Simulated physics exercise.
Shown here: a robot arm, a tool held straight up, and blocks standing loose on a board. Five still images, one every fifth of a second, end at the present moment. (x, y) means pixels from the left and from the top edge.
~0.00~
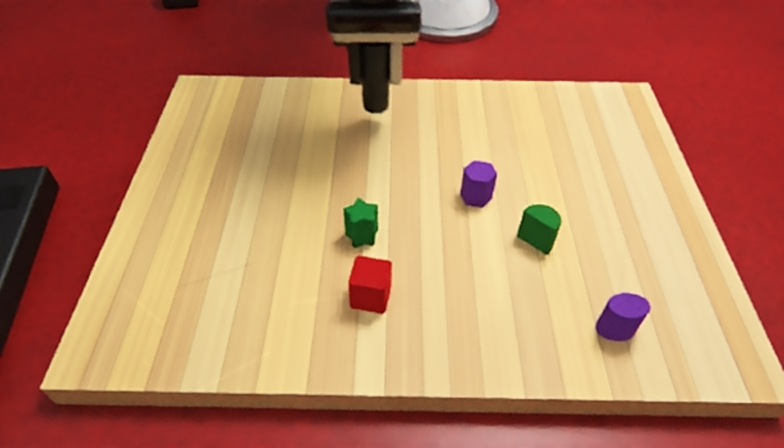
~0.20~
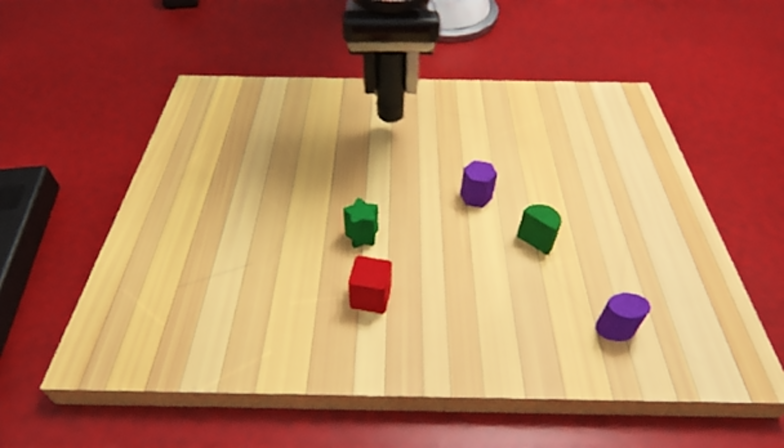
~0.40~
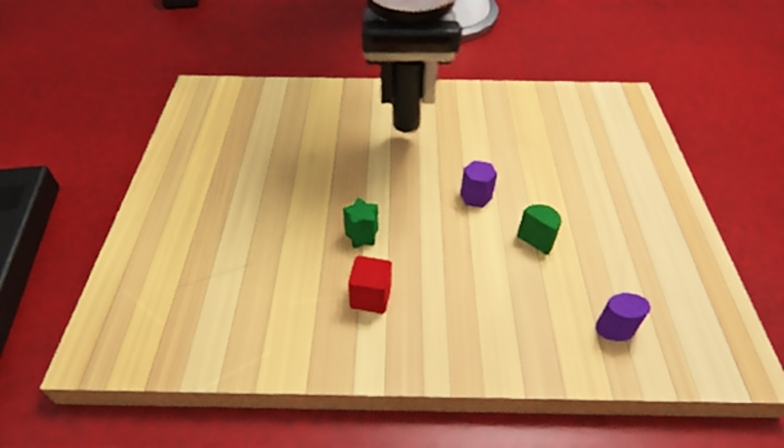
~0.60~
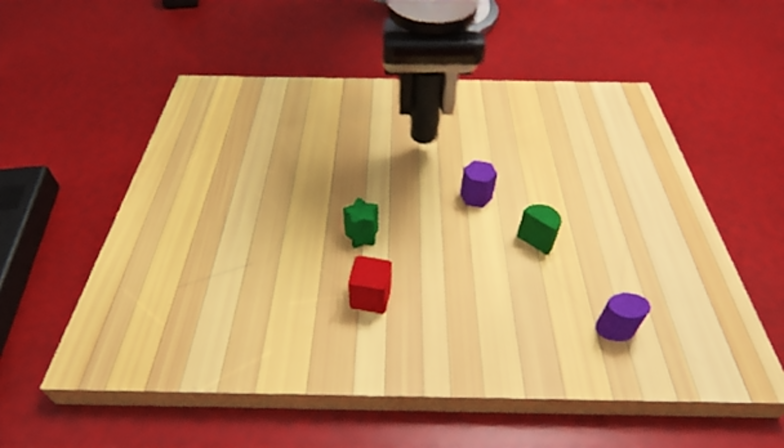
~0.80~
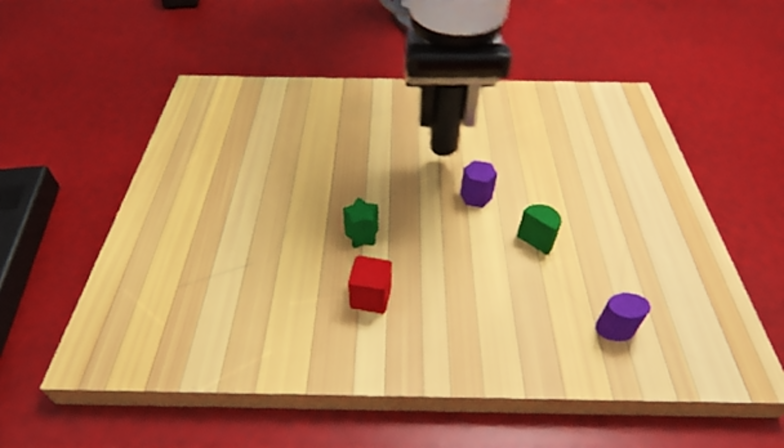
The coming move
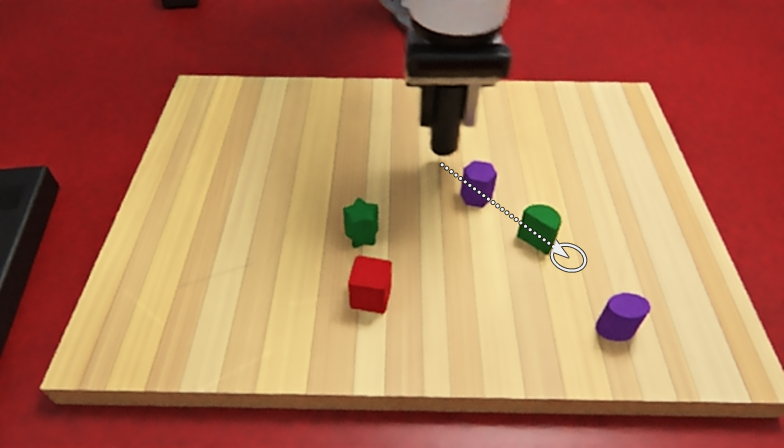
On a wooden board over red cloth, a robot arm moving its upright tool right and nearer, past still coloured blocks.
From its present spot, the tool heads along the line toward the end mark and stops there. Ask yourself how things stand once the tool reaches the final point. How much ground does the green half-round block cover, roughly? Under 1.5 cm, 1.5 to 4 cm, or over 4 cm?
It falls in the over 4 cm band.
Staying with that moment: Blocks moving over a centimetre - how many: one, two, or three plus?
Blocks moved: Two.
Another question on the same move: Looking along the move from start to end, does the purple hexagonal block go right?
Answer: Yes.
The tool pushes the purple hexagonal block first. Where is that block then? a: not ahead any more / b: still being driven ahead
That would be a.
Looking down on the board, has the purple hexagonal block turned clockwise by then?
Yes.
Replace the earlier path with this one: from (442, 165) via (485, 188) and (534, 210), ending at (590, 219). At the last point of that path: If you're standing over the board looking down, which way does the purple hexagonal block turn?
The sense of turning is clockwise.
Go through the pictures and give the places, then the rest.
In the first picture, lower end of the tool (376, 107), tops of blocks, purple hexagonal block (481, 170), green half-round block (545, 214), purple oval block (630, 304).
In the second picture, tool (390, 115), blocks as before.
In the third picture, tool (406, 125), blocks as before.
In the fourth picture, tool (424, 136), blocks as before.
In the fifth picture, tool (444, 148), purple hexagonal block (481, 170), green half-round block (545, 214), purple oval block (630, 304).
The drawn path runs from (442, 165) directly to (568, 257).
The first path, step by step. One third of the way, tool (483, 176); purple hexagonal block (497, 188), turned 30° clockwise.
Two thirds of the way, tool (528, 208); purple hexagonal block (515, 219), turned 90° clockwise; green half-round block (551, 221), turned 40° anticlockwise.
At the end, tool (575, 241); purple hexagonal block (515, 219), turned 95° clockwise; green half-round block (591, 258); purple oval block not moved.
